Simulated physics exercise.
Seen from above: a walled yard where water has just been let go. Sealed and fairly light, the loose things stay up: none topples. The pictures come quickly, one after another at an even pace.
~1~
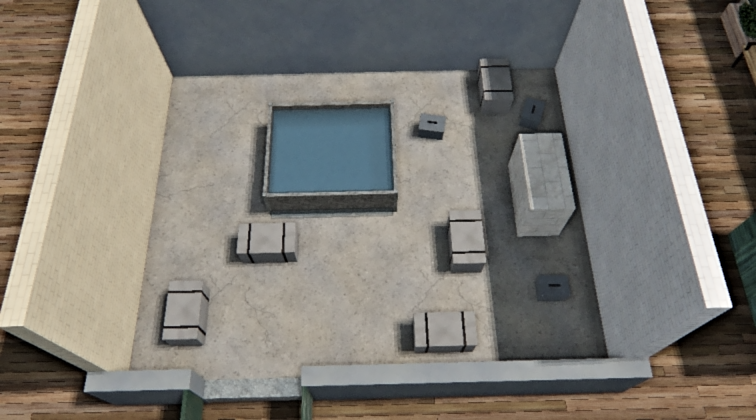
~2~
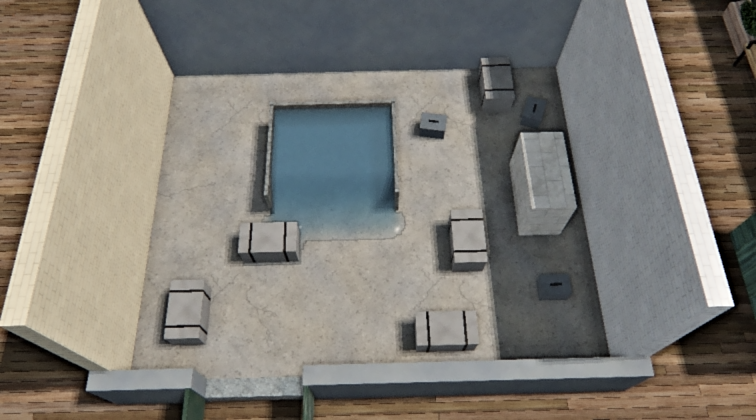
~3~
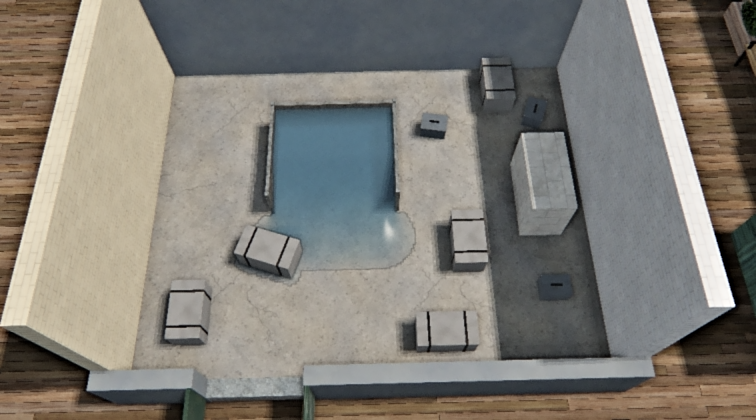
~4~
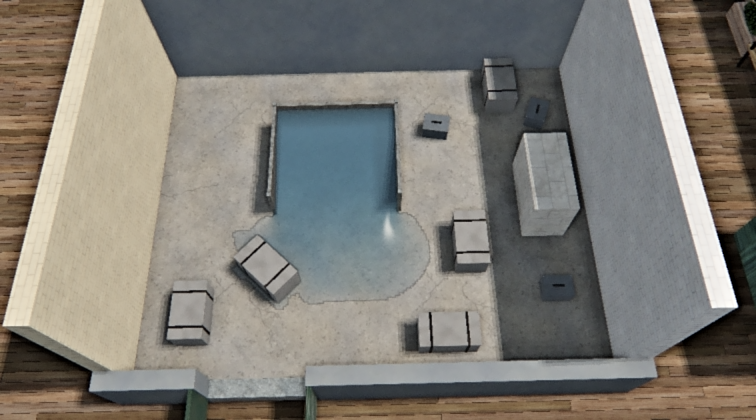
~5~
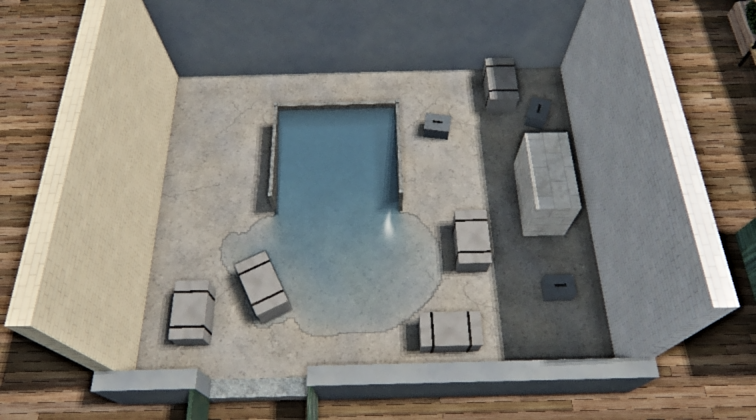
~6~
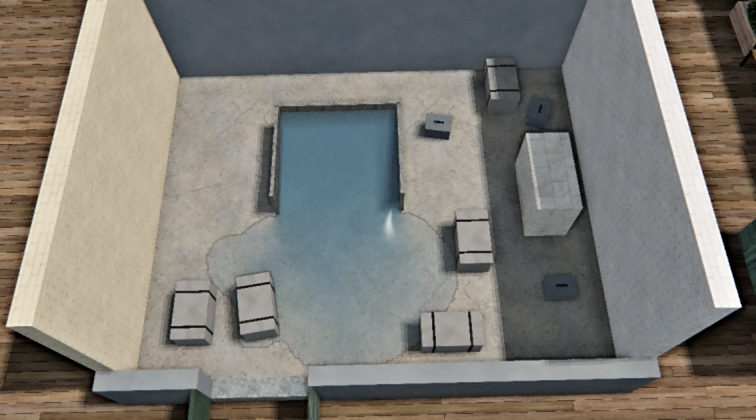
Blue water spreads from a low-walled basin whose front side has vanished, fanning across the pale floor of a walled yard seen from above and pushing one grey, dark-strapped trunk, which turns and slides toward the front. Similar trunks stand around the yard, with a pale block and small dark boxes at right. Those show no clear movement, and the view drifts very slightly.
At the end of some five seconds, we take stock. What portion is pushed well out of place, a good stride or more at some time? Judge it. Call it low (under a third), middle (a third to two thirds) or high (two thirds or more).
Middle.
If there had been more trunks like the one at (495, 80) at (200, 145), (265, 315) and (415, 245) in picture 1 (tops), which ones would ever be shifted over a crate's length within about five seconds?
The first sits tight, the second travels far and the third travels far.
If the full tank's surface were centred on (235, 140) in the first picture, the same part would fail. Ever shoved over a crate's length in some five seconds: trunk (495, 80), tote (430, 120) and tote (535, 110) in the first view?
First never went far, then never went far, then never went far.
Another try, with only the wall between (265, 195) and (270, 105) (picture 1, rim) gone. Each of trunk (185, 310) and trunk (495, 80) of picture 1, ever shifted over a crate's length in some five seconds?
Taking them in turn: Distance reached and distance reached.
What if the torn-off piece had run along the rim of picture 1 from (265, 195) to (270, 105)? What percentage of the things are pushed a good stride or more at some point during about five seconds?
I'd put it at about 20 percent.
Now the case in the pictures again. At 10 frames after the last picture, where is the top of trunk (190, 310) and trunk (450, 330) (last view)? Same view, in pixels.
Estimated: (148, 322); (523, 340).
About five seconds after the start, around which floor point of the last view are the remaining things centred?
Around pixel (465, 173).
A moment on, 1 of 8 are well off their spots; 0 afloat.
Next, 3 of 8 are well off their spots; 2 afloat.
Later, 3 of 8 are well off their spots; 3 afloat.
In the end, 4 of 8 are well off their spots, and 4 have been at some point; 3 afloat.
